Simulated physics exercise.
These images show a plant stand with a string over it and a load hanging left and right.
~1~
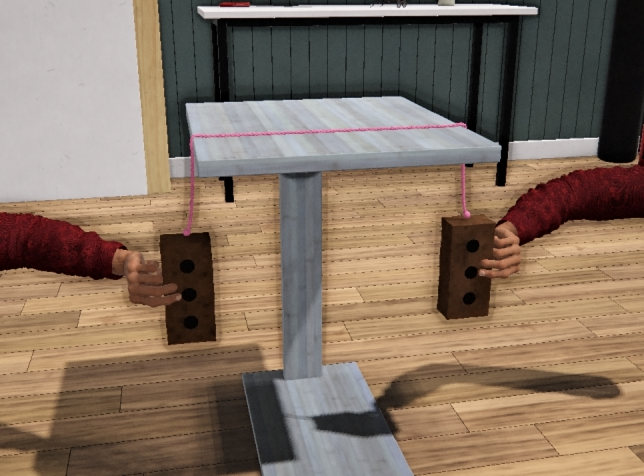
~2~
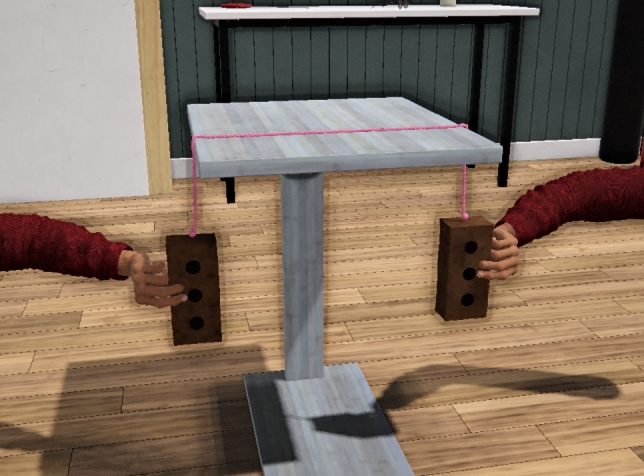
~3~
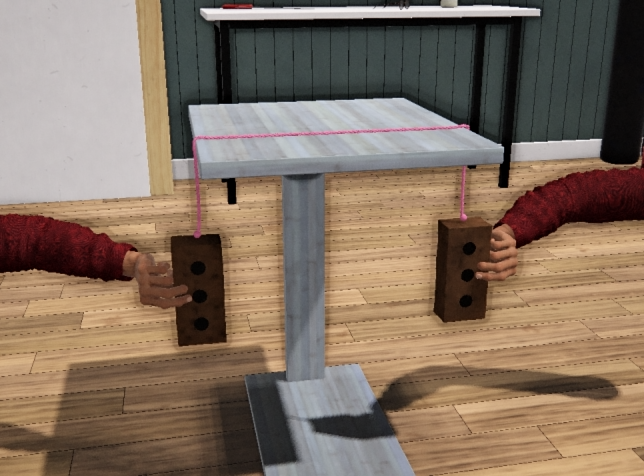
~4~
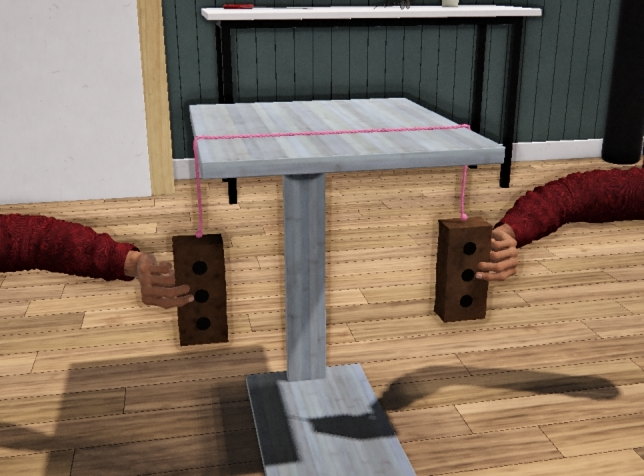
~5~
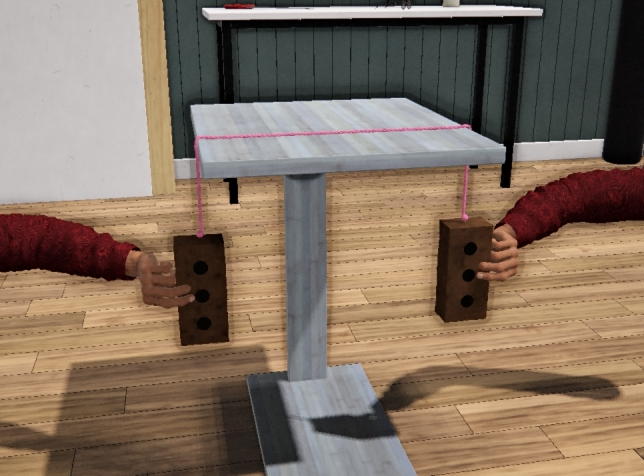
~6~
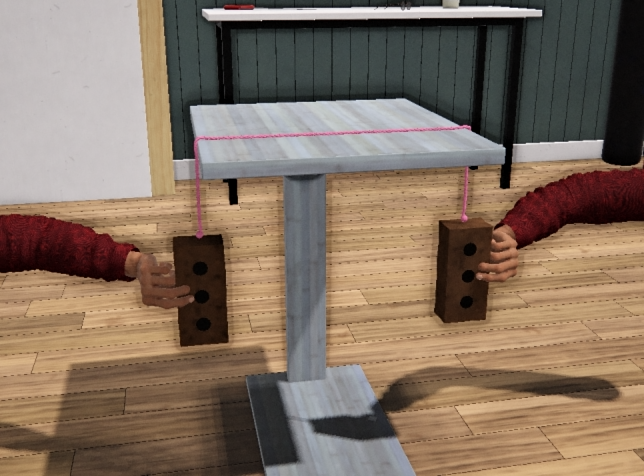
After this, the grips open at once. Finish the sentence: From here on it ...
From here on it stays motionless.
Then, 0.24 s later than the last view, left brick where it was near (203, 291); right brick where it was near (461, 273).
Finally, left brick where it was near (207, 291); right brick where it was near (458, 274). The string keeps its balance.
